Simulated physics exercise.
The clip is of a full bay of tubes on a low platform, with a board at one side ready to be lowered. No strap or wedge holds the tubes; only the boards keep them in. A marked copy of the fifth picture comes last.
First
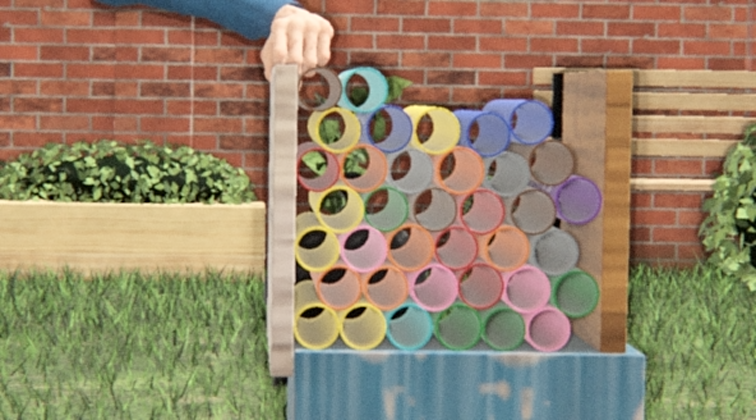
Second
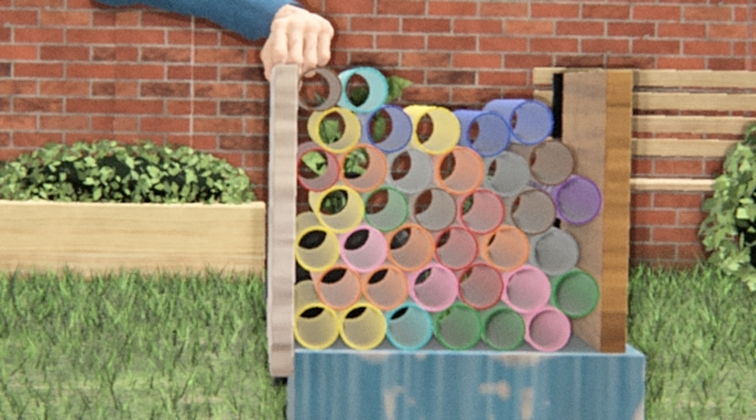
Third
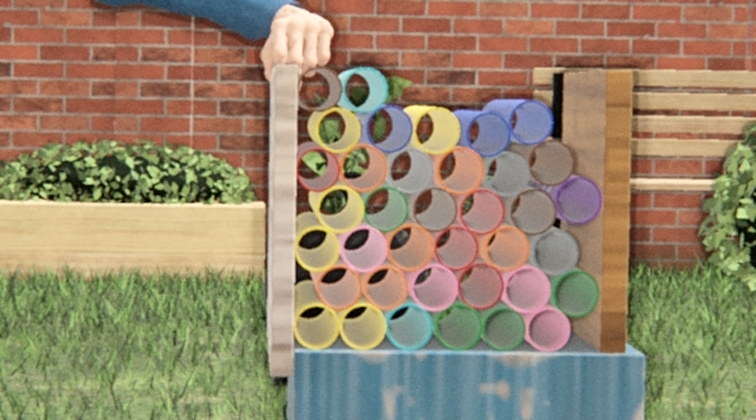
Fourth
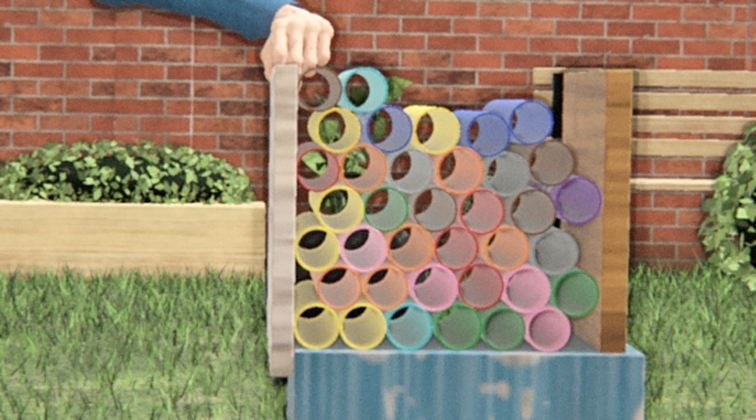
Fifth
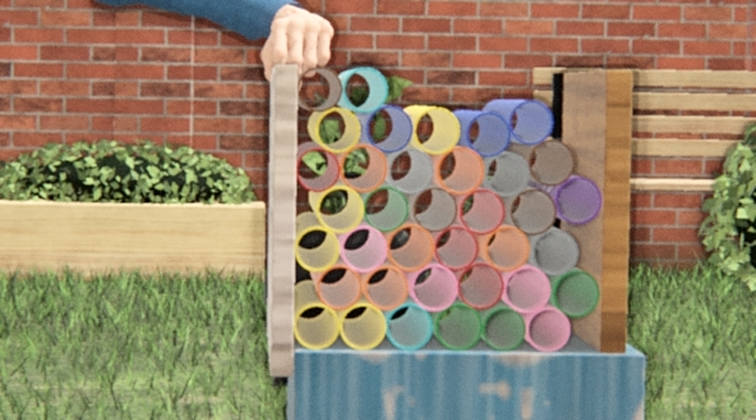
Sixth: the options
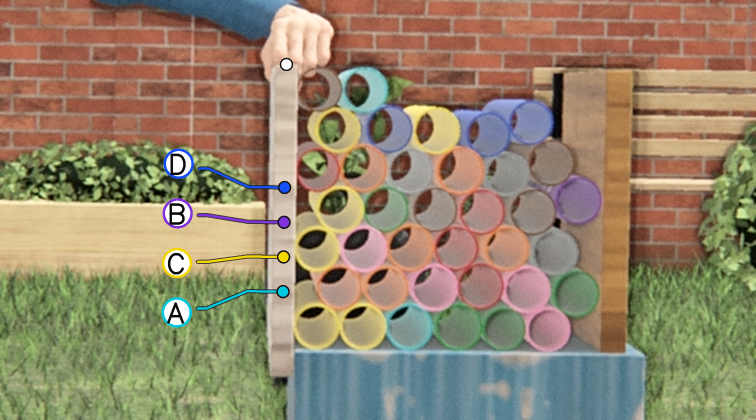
A hand gripping the top of a side board beside stacked colourful tubes on a blue platform, with nothing visibly moving.
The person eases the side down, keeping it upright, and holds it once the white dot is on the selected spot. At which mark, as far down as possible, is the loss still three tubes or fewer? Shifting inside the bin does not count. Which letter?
Slide it to D.
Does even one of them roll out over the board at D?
Yes.
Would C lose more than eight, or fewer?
At C, fewer than eight.
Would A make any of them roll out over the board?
Yes.
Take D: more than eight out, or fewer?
It loses fewer than eight.
On the marked copy, A at (283, 291); B at (284, 223); C at (284, 257); D at (285, 188); the white dot at (287, 64).
Taking D. A third of the way, top of the board (296, 127).
Two thirds of the way, top of the board (295, 187).
When it is over, top of the board (295, 187), one out over the board.
As for the rest, A more than three out over the board; B four out over the board; C four out over the board.
